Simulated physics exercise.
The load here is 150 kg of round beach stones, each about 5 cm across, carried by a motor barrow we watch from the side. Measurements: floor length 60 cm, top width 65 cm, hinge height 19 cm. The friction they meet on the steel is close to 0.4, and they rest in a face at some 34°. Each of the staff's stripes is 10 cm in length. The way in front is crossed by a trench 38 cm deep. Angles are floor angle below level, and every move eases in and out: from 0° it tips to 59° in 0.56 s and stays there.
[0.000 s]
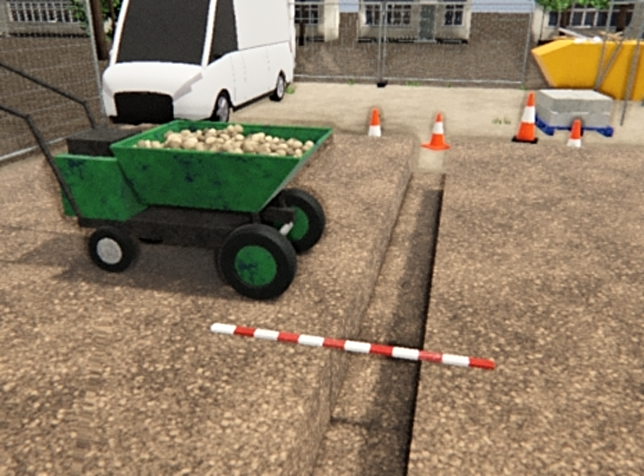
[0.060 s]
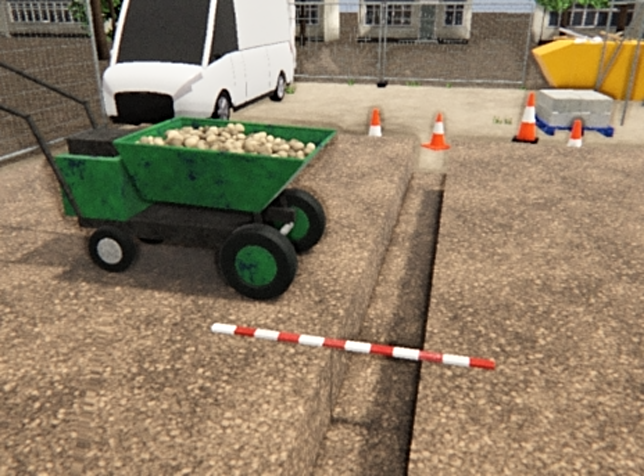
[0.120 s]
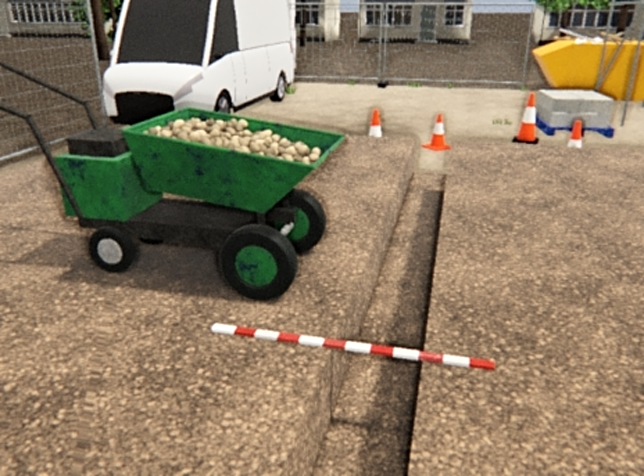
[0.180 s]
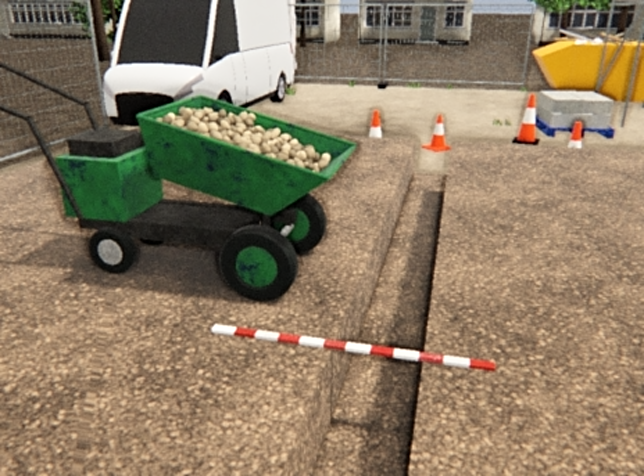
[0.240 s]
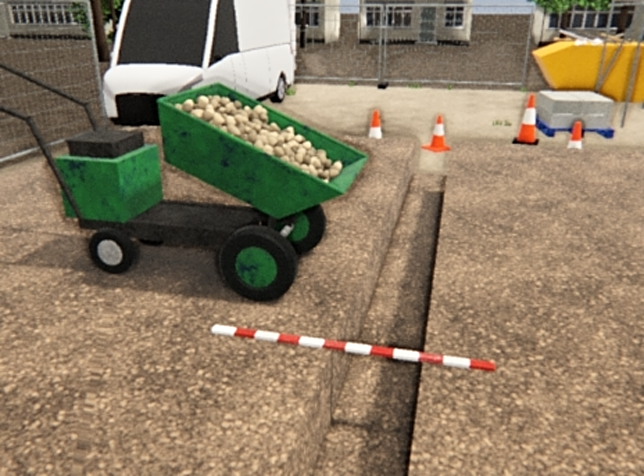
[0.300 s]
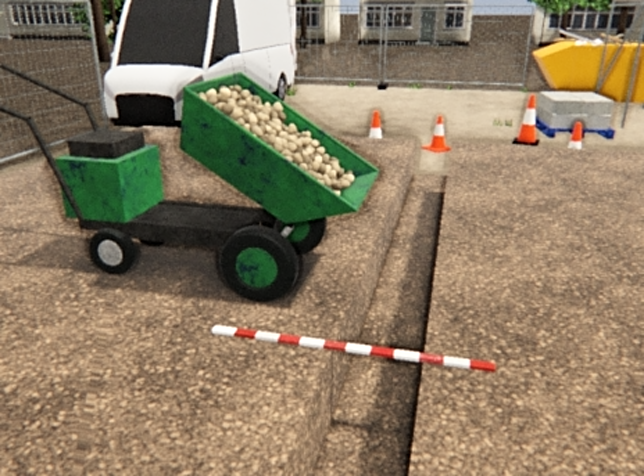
At the start, a green motor barrow loaded with round, pale stones stands level beside a narrow trench, with a red-and-white striped staff lying across it. The skip then tilts steadily forward to the right, its rear rising and its lip lowering, while the wheels stay in place and the stones shift toward the lip.
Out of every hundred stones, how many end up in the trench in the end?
Around 47 in every hundred.
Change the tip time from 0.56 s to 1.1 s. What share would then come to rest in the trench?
Around 60 per cent would end in the trench.
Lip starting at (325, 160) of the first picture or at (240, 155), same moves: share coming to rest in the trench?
The first gives about 30 percent and the second about 80 percent.
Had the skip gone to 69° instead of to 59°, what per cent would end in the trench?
Roughly 45 percent.
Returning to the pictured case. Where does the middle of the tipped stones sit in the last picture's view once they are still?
Around (443, 290).
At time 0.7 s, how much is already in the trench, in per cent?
Close to 15 per cent has got there by then.
After 0.4 s the floor is at 50°; 100 % in the skip; the foremost stones are at (359, 214).
After 0.7 s the floor is at 59°; 87 % in the skip, 13 % in the trench, 1 % past the trench; the foremost stones are at (436, 270).
After 1.0 s the floor is at 59°; 33 % in the skip, 20 % in the trench, 48 % past the trench; the foremost stones are at (590, 304).
After 3.0 s the floor is at 59°; 4 % in the skip, 47 % in the trench, 49 % past the trench; the foremost stones are past the picture's edge.
